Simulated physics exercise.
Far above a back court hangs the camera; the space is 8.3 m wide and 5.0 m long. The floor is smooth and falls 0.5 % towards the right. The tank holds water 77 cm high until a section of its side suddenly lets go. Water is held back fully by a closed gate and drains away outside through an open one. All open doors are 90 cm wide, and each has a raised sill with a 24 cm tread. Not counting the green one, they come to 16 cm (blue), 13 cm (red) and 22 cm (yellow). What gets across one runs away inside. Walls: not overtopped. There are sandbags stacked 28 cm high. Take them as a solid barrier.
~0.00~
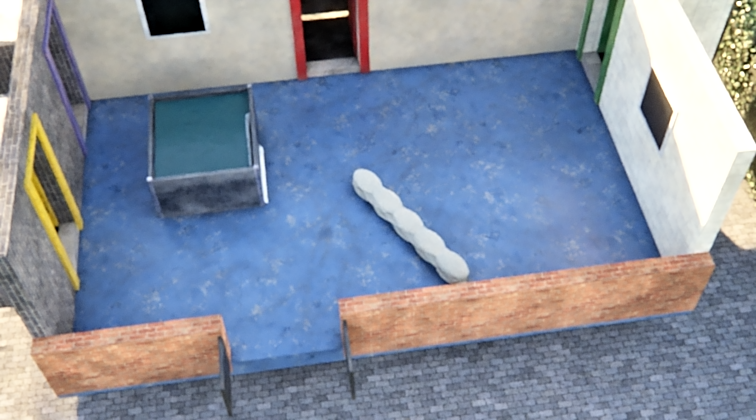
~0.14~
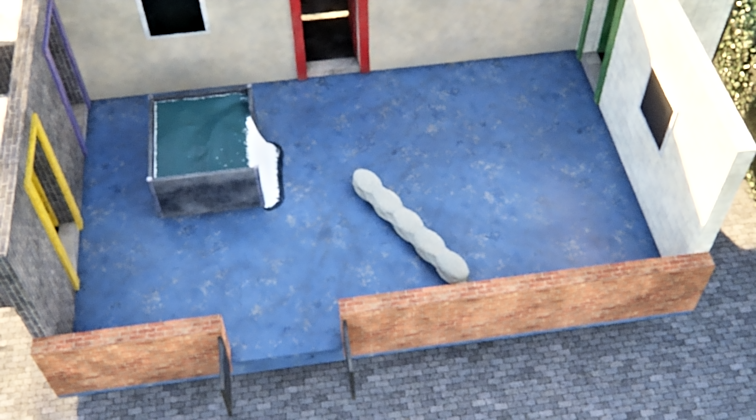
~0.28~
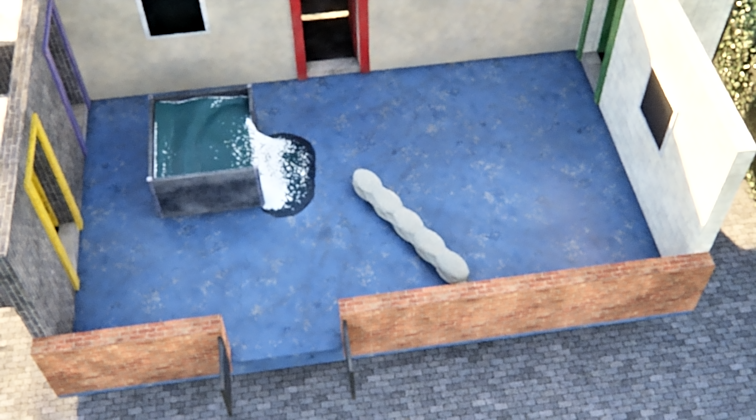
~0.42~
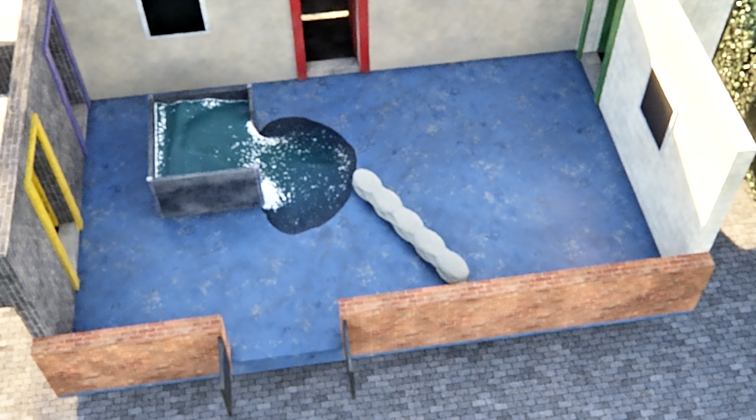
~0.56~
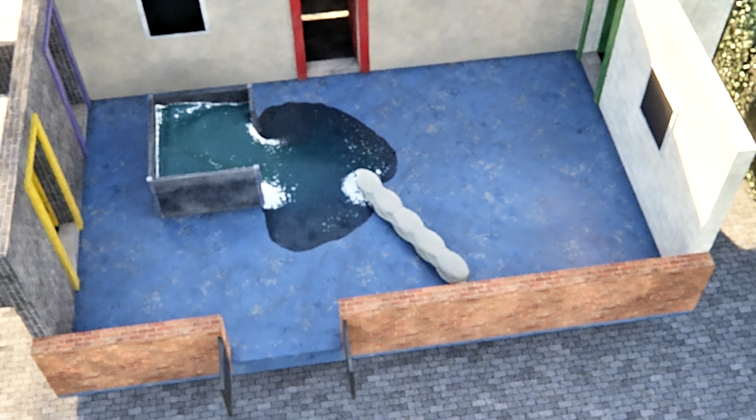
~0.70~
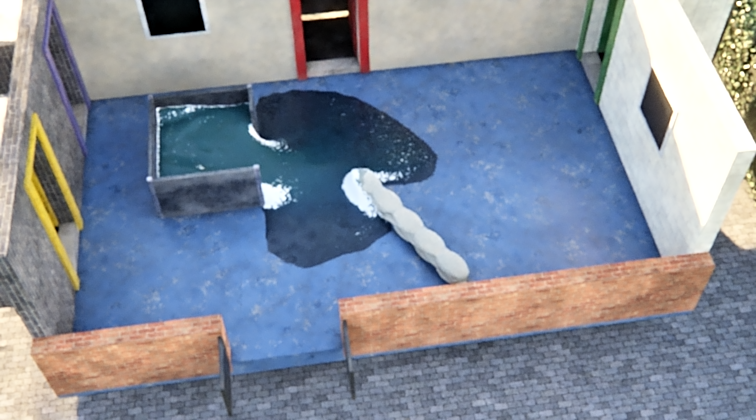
Water pours from the right side of a dark tank in a walled court, spreading rightward across the blue floor in a widening dark pool, then foams against the near end of a pale sandbag row and spreads around it.
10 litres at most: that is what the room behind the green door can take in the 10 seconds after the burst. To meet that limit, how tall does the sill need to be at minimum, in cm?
At least 22 cm or so.
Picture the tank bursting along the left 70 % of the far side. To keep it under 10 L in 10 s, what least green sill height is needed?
If so: Around 10.0 cm.
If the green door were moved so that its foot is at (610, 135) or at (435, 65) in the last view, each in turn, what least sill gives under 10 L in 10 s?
First place around 13.5 cm, second around 6.0 cm.
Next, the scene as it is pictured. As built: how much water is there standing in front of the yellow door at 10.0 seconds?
It comes to about 2.0 centimetres deep.
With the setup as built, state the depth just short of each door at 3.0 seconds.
In cm: Blue 0, red 2, yellow 0, green 25.
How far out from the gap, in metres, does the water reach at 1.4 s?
Around 5.0 m out.
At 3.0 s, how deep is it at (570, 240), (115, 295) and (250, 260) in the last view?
Respectively 3 cm, 0 cm and 0 cm.
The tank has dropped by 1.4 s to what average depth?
Average depth: Approx. 37 cm.
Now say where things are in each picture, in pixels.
The first picture shows the tank at (203, 135) is whole and still, 77 cm deep; the green door at (599, 33) is dry.
In the second picture, water pours out at (256, 162) and has run 0.3 m, to (279, 156); about 9 cm deep outside, 77 cm at the back.
In the third picture, the front is at (310, 161), 0.8 m from the gap at (257, 164); 1.0 m2 of floor is wet, 72 cm left at the back.
In the fourth picture, the gap is at (257, 166), the front 1.4 m out at (351, 171); the back of the tank holds 67 cm.
In the fifth picture, the front is at (392, 160), 2.1 m from the gap at (257, 166); 4.0 m2 of floor is wet, 66 cm left at the back.
In the sixth picture, the gap is at (257, 166), the front 2.7 m out at (430, 159); the back of the tank holds 59 cm; the green door at (599, 33), 5.8 m from the gap, is still 3.2 m from the nearest water.
After 1.4 s water covers 35 % of the floor, deepest (31 cm) near (274, 186); it has not reached the green door.
After 3.0 s water covers 60 % of the floor, deepest (30 cm) near (584, 68); 25 cm at the green door, 5 litres in over its 20 cm sill.
After 10.0 s water covers 85 % of the floor, deepest (9 cm) near (350, 78); 7 cm at the green door, 16 litres in over its 20 cm sill.
At the green door as built, the water arrived by 2.0 s and peaked near 25 cm at 3.0 s.
Run again over the same 10 s with other heights there, 21 litres in over 19 cm, 4 litres over 26 cm. The limit of 10 litres is kept from about 22 cm up.
